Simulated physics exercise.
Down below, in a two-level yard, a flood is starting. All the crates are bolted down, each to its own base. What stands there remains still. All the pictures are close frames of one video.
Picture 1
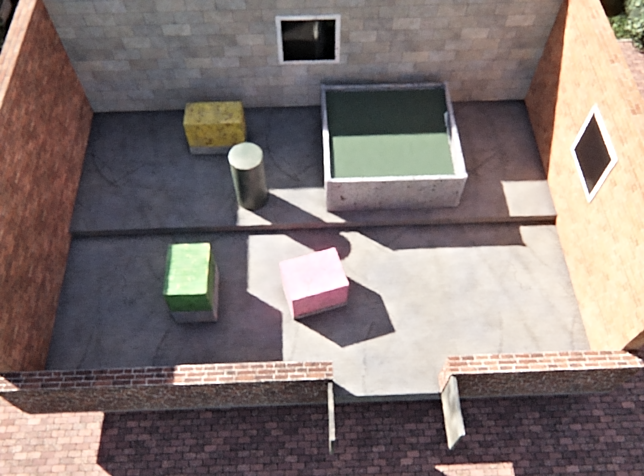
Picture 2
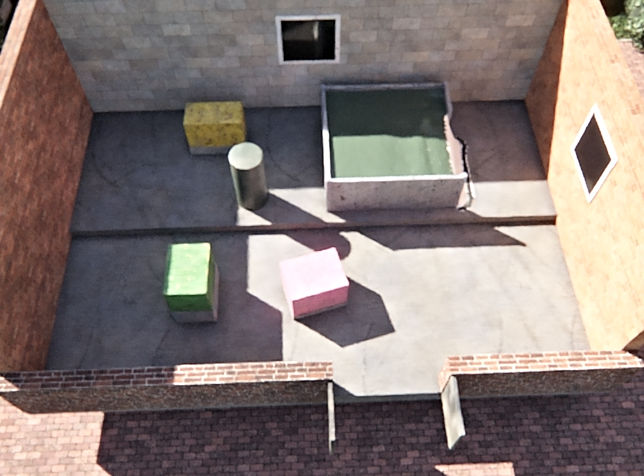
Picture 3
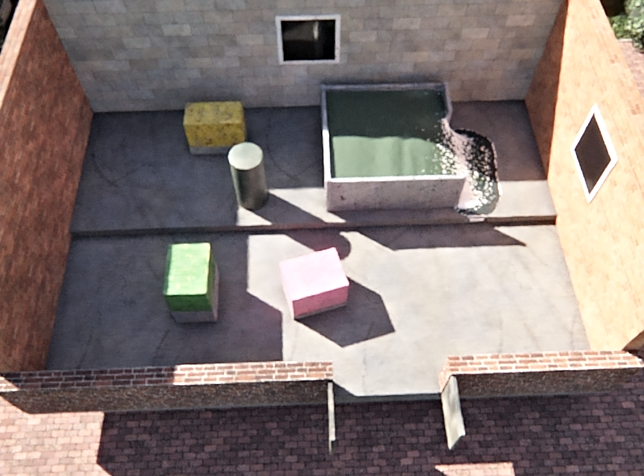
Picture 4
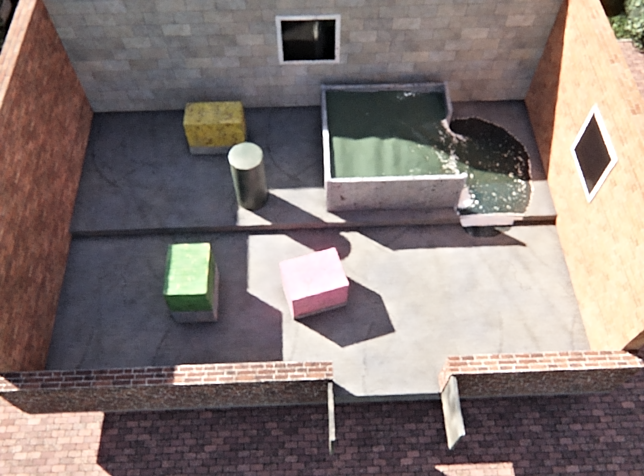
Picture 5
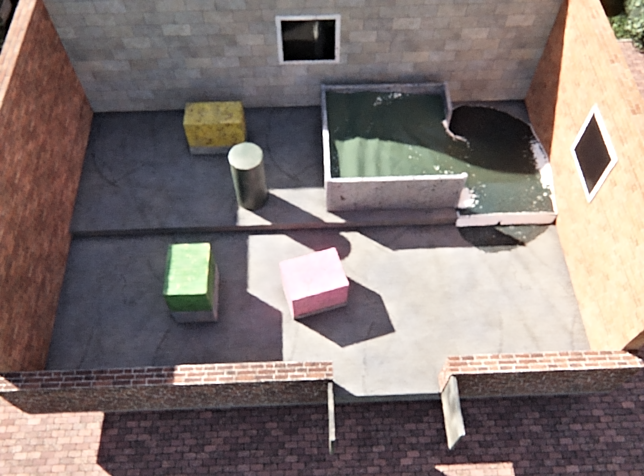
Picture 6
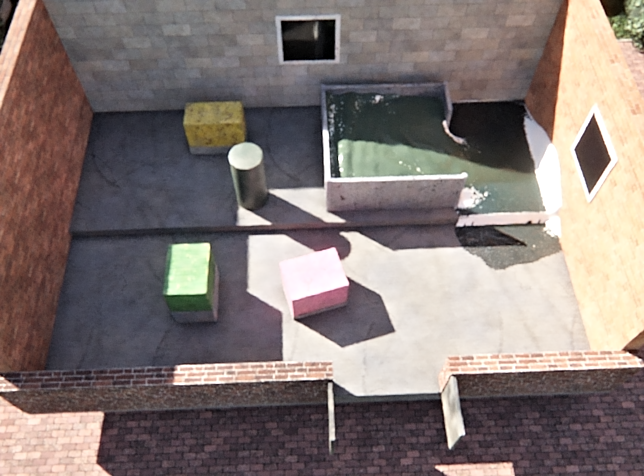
Green water burst through the right side of a concrete tank in a walled yard, spread across the upper level to the brick wall, and spilled over the step onto the lower floor.
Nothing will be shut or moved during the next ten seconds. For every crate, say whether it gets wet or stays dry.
The yellow crate is left dry; the green crate is left dry; the pink crate is left wet.
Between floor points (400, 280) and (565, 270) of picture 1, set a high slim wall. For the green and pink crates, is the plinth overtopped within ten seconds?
Going one at a time, I'd say the green crate is never reached, and the pink crate is inundated.
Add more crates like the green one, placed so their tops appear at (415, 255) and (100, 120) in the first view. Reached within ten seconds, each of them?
One after the other: Stays untouched, stays untouched.
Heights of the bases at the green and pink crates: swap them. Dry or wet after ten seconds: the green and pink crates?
Briefly, the green crate is inundated and the pink crate is left untouched.
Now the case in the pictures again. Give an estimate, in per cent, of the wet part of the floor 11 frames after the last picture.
My guess is around 25 in a hundred.
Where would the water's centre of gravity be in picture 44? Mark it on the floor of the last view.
That puts it at around (387, 233).
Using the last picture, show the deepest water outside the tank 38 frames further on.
I'd say near (594, 369).
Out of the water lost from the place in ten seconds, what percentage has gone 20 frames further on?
Share gone: About 10 %.
A moment on, water covers 15 % of the floor; the yellow crate not reached, the green crate not reached, the pink crate not reached.
Next, water covers 25 % of the floor; the yellow crate not reached, the green crate not reached, the pink crate not reached.
Then, water covers 45 % of the floor; the yellow crate water round its plinth, the green crate not reached, the pink crate water round its plinth.
Later, water covers 75 % of the floor; the yellow crate water round its plinth, the green crate water round its plinth, the pink crate water round its plinth.
In the end, water covers 85 % of the floor; the yellow crate stayed above the water, the green crate stayed above the water, the pink crate was topped.
